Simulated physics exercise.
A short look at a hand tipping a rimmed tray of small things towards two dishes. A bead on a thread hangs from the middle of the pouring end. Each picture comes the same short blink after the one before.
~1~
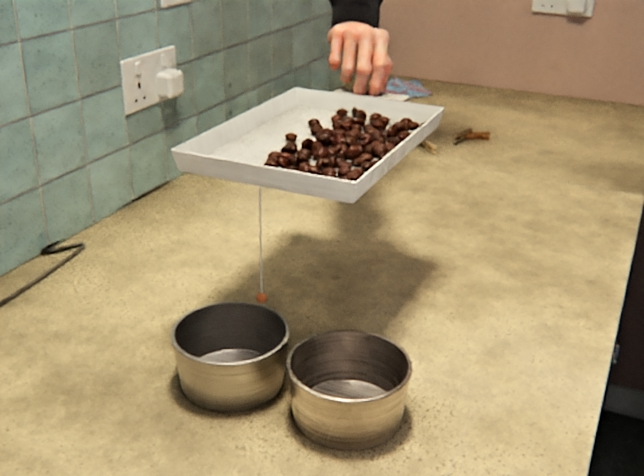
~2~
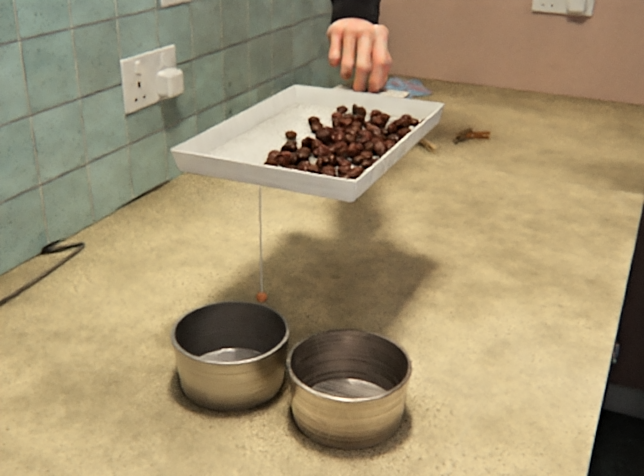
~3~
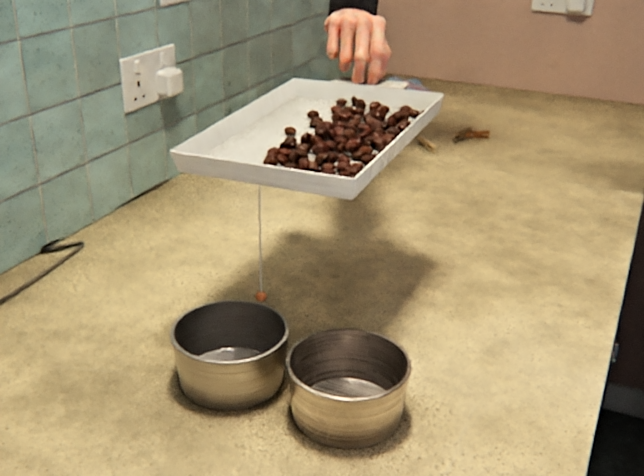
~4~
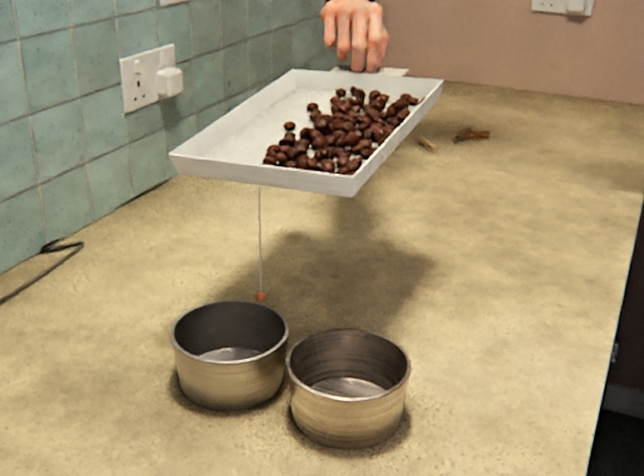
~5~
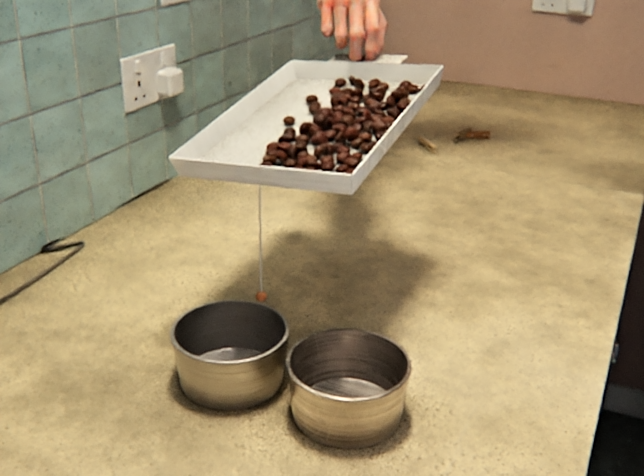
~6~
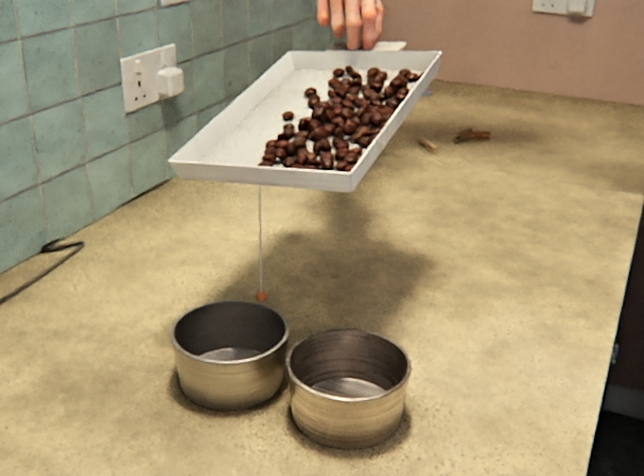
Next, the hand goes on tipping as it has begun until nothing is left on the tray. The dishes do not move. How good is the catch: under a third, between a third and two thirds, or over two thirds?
They take under a third between them.
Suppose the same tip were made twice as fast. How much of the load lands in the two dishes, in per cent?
Close to 10 per cent.
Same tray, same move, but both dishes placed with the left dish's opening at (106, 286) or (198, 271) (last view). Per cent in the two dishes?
Near 70 % and 30 %.
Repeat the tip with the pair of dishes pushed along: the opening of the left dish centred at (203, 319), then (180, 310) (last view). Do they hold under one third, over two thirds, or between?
In turn: One to two thirds; over two thirds.
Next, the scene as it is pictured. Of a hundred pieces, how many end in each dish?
About: Left dish 20, right dish 0 per cent.
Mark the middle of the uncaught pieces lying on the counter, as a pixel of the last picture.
Close to (151, 345).
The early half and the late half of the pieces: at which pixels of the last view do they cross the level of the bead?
The first part at (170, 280); the rest at (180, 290).
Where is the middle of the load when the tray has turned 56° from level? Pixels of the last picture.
Around (230, 146).
Shortly afterwards, tray tipped steeply; all but a few on the tray; only a few in the air.
Next, tray tipped right over; near half on the tray; only a few in the left dish; near a quarter outside both; near a third in the air.
Some moments later, tray tipped past a quarter turn; near a quarter in the left dish; the bulk outside both.
In the end, tray tipped past a quarter turn; none at all in the right dish; near a quarter in the left dish; the bulk outside both.
